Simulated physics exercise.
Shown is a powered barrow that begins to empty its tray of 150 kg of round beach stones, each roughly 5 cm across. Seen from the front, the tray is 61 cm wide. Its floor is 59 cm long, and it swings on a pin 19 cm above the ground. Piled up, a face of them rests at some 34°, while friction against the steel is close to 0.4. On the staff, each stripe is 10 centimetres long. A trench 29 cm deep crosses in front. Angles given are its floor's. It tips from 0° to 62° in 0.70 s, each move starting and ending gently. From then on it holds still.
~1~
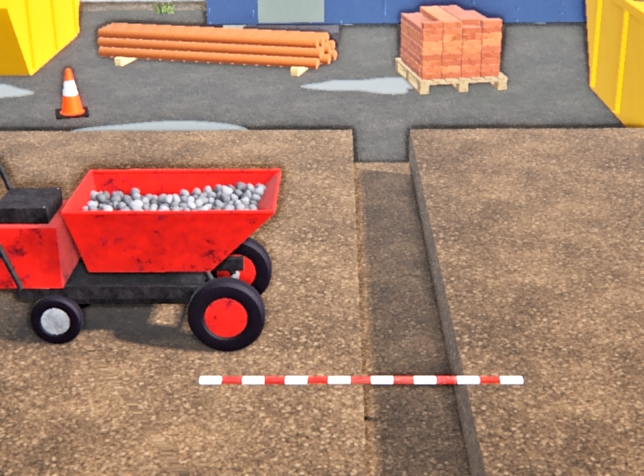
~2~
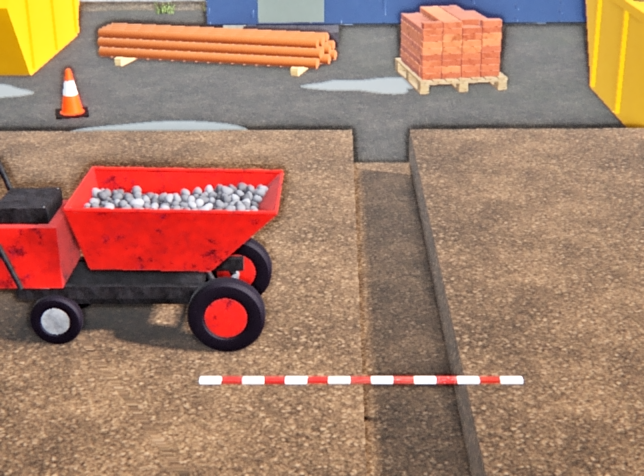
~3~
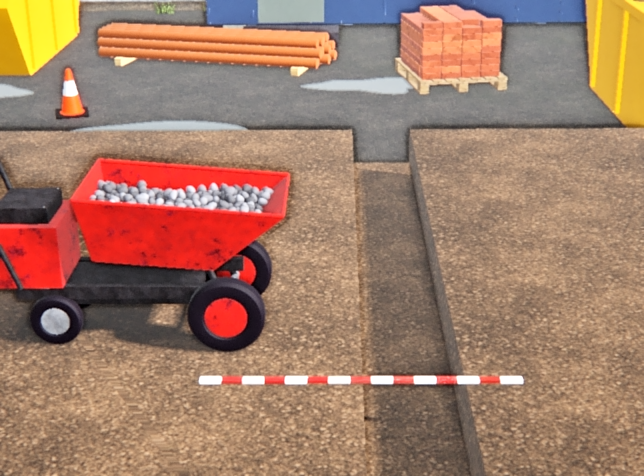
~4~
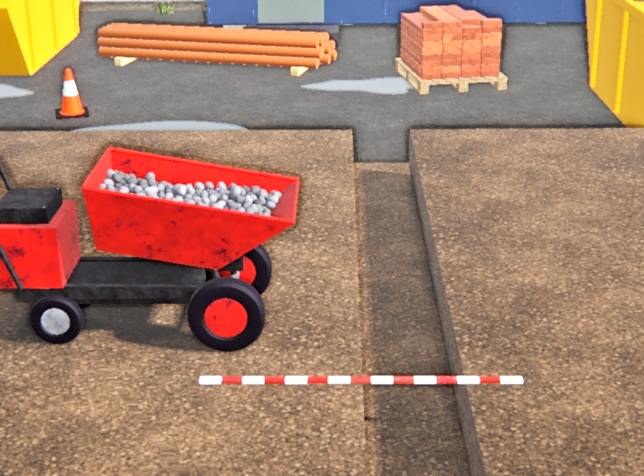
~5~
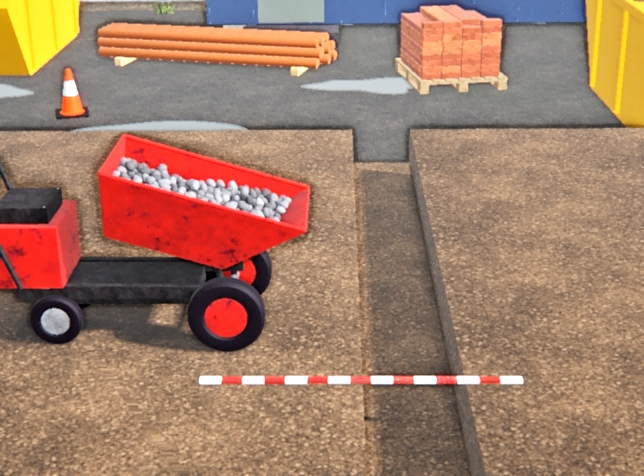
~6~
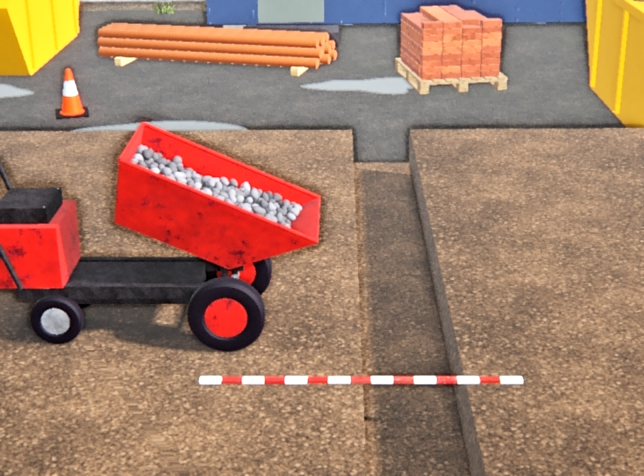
A red tray full of grey stones tilted steadily on a small parked vehicle, its left end rising while its right end dipped toward the trench, and the stones stayed heaped inside.
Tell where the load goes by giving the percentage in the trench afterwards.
About 97 per cent of the load is in the trench.
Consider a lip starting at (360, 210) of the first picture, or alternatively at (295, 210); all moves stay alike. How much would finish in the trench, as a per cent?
Around 25% for the first place and 90% for the second.
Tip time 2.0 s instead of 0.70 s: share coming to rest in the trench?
100 per cent.
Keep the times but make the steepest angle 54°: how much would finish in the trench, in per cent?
The trench would hold about 85% of it.
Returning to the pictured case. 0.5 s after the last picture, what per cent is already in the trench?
15 per cent, give or take.
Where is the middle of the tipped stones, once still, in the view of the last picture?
(412, 361).
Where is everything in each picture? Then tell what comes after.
The tray is at 0°, its lip at (273, 212); the top of the load is at (225, 195), in the first picture.
The tray is at 1°, its lip at (276, 213); the top of the load is at (195, 197), in the second picture.
Lip at (283, 217), floor tilted 5°, highest stones at (121, 191), in the third picture.
Lip at (294, 223), floor tilted 10°, highest stones at (118, 182), in the fourth picture.
Lip at (305, 231), floor tilted 17°, highest stones at (129, 168), in the fifth picture.
Lip at (317, 242), floor tilted 24°, highest stones at (143, 156), in the sixth picture.
Then, 0.2 s after the last picture the floor is at 52°, 100 % in the tray; the foremost stones are at (331, 258).
Then, 0.5 s after the last picture the floor is at 62°, 84 % in the tray, 2 % short of the trench, 14 % in the trench; the foremost stones are at (406, 326).
Then, 0.8 s after the last picture the floor is at 62°, 28 % in the tray, 1 % short of the trench, 69 % in the trench, 2 % past the trench; the foremost stones are at (508, 317).
Then, 2.8 s after the last picture the floor is at 62°, 0 % in the tray, 97 % in the trench, 3 % past the trench; the foremost stones are at (635, 316).
